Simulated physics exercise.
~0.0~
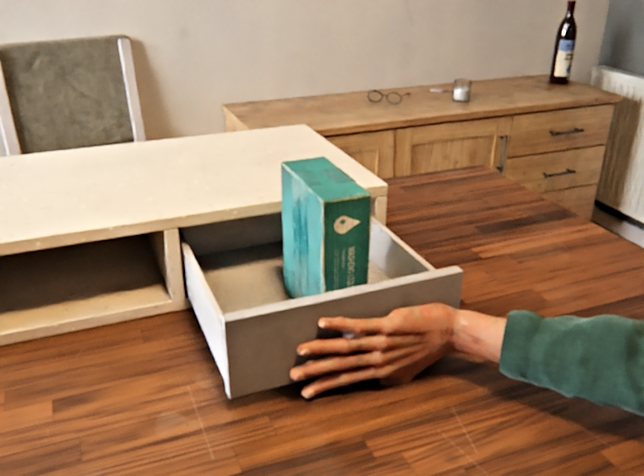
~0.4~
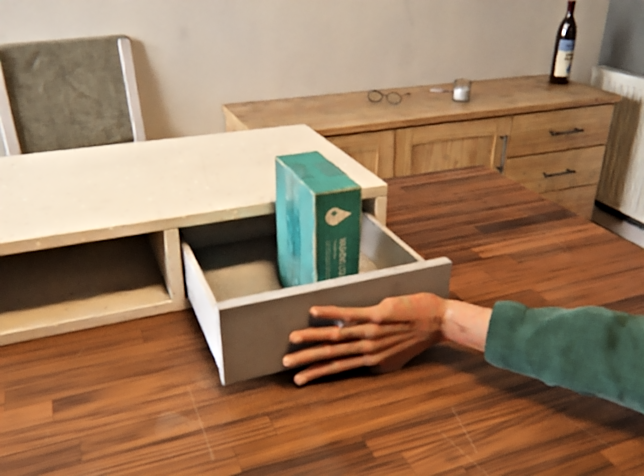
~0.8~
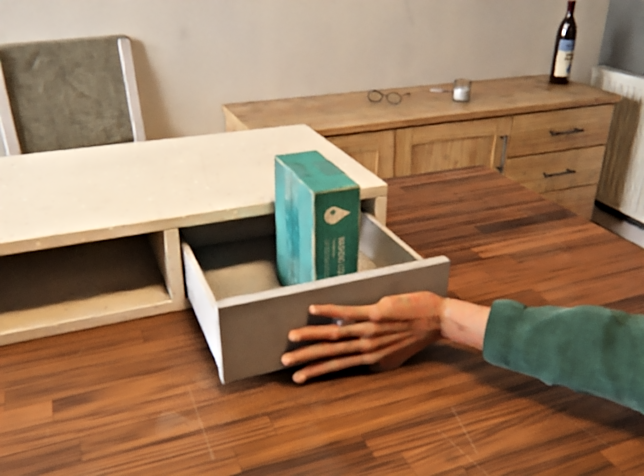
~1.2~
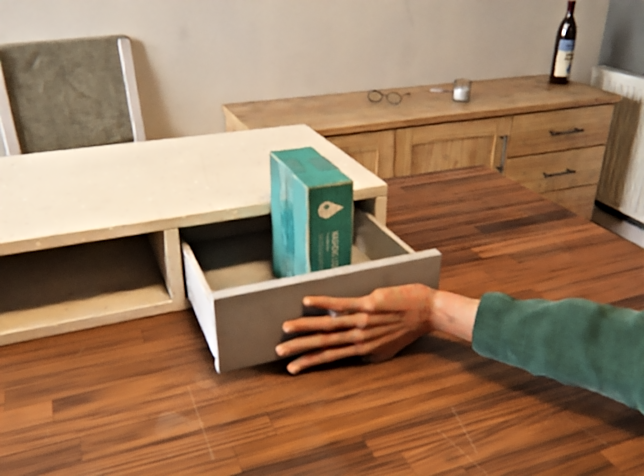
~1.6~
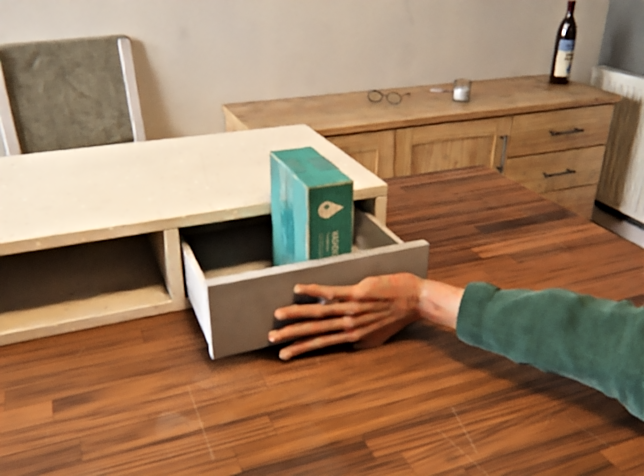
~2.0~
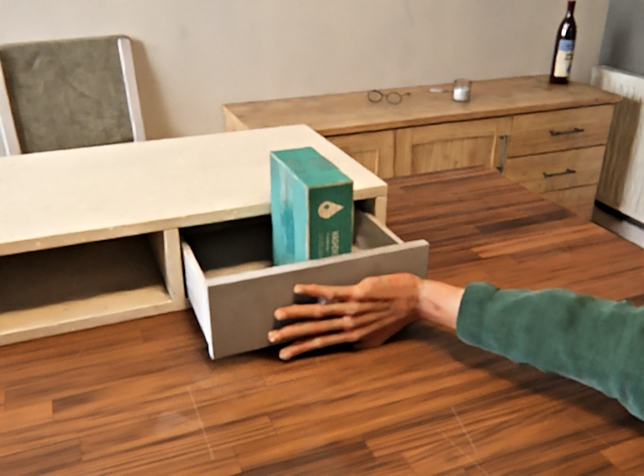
A drawer holding an upright turquoise box slides partway into a pale chest as a hand pushes it, then stops still open.
